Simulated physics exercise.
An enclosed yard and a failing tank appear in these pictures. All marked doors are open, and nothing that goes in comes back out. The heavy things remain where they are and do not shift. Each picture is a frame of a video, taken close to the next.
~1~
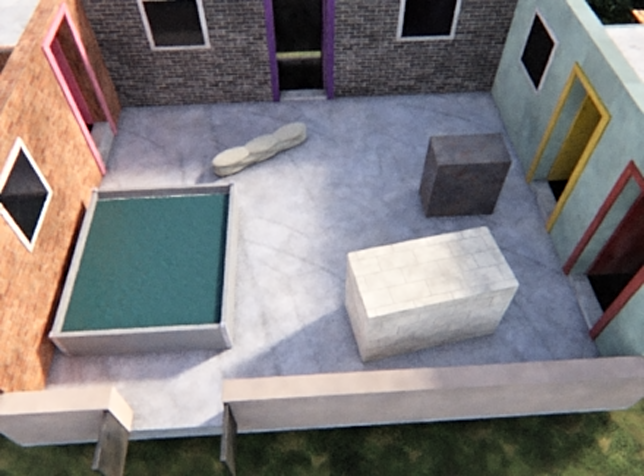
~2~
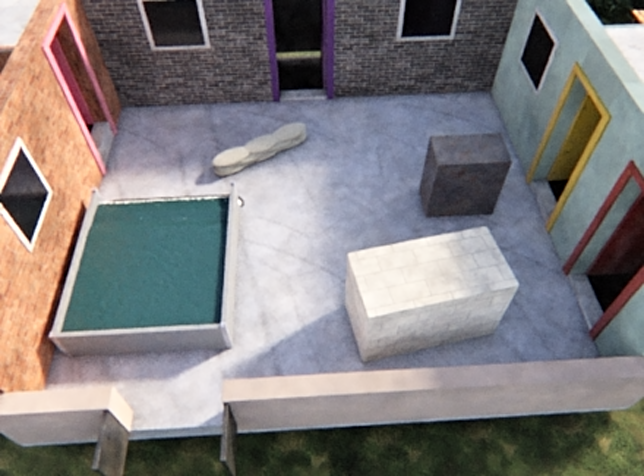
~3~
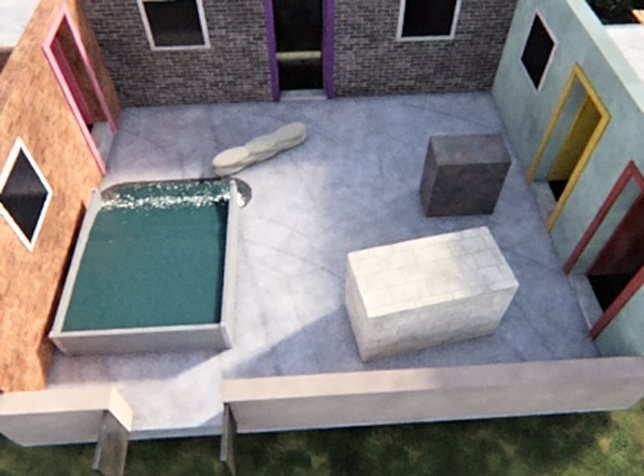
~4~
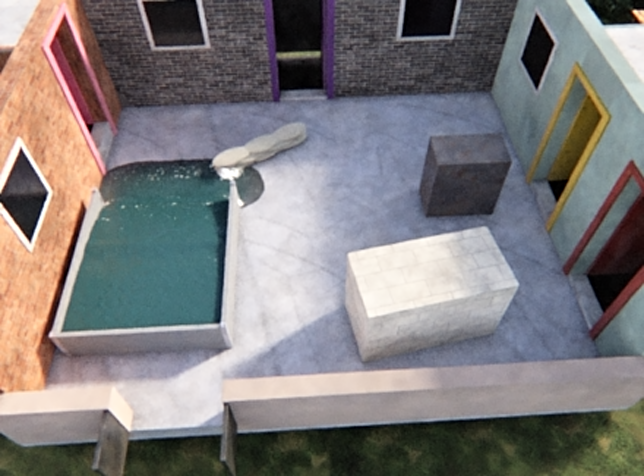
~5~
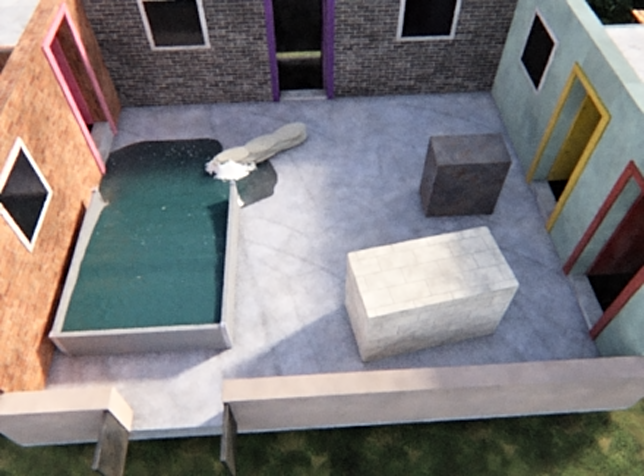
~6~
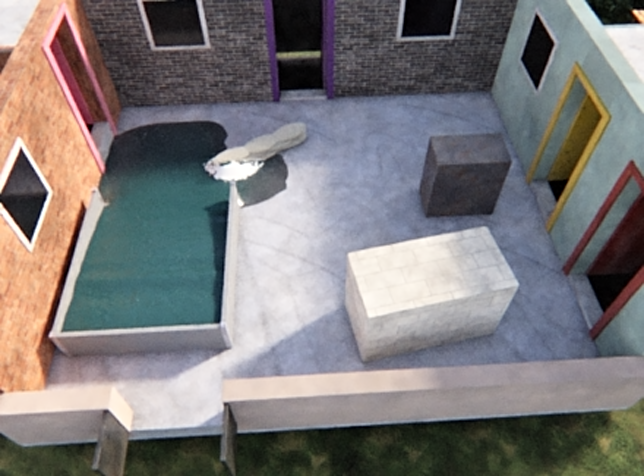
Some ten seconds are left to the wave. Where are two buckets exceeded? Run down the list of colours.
The red door sees no more than two buckets come in; the yellow door sees no more than two buckets come in; the pink door sees no more than two buckets come in; the purple door sees more than two buckets come in.
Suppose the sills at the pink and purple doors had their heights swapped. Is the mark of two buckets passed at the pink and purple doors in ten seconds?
Pink tops the mark, purple falls short.
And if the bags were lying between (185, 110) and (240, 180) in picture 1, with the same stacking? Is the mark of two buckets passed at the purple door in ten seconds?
One by one: The purple one lets less in.
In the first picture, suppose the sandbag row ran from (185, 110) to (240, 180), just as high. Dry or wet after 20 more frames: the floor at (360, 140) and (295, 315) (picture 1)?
So the first spot would be waterlogged, and the other one left unsoaked.
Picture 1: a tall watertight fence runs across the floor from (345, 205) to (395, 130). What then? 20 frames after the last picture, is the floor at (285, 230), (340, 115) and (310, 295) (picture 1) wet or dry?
Taking the points in the order given, they are high and dry, inundated and high and dry.
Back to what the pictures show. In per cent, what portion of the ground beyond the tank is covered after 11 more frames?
My estimate is roughly 30 percent.
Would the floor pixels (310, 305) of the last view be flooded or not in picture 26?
It'll be unwetted.
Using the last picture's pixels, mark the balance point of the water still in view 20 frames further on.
I'd mark it close to (209, 173).
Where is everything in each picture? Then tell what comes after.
The first picture shows the water tank at (154, 255) is whole and still.
In the second picture, the front is at a hidden place, out from the gap on the water tank's far side.
In the third picture, water pours out on the water tank's far side and has run to (247, 190).
In the fourth picture, the front is at (103, 179), out from the gap on the water tank's far side.
In the fifth picture, the front is at (113, 156), out from the gap on the water tank's far side.
In the sixth picture, water pours out on the water tank's far side and has run to (140, 130).
A moment on, water covers 20 % of the floor; the red door not reached, the yellow door not reached, the pink door wet at the sill, nothing in, the purple door not reached.
Next, water covers 30 % of the floor; the red door not reached, the yellow door not reached, the pink door wet at the sill, nothing in, the purple door wet at the sill, nothing in.
Then, water covers 50 % of the floor; the red door not reached, the yellow door not reached, the pink door wet at the sill, nothing in, the purple door wet at the sill, nothing in.
Later, water covers 65 % of the floor; the red door not reached, the yellow door wet at the sill, nothing in, the pink door wet at the sill, nothing in, the purple door over two buckets in.
In the end, water covers 90 % of the floor; the red door wet at the sill, nothing in, the yellow door wet at the sill, nothing in, the pink door wet at the sill, nothing in, the purple door over two buckets in.
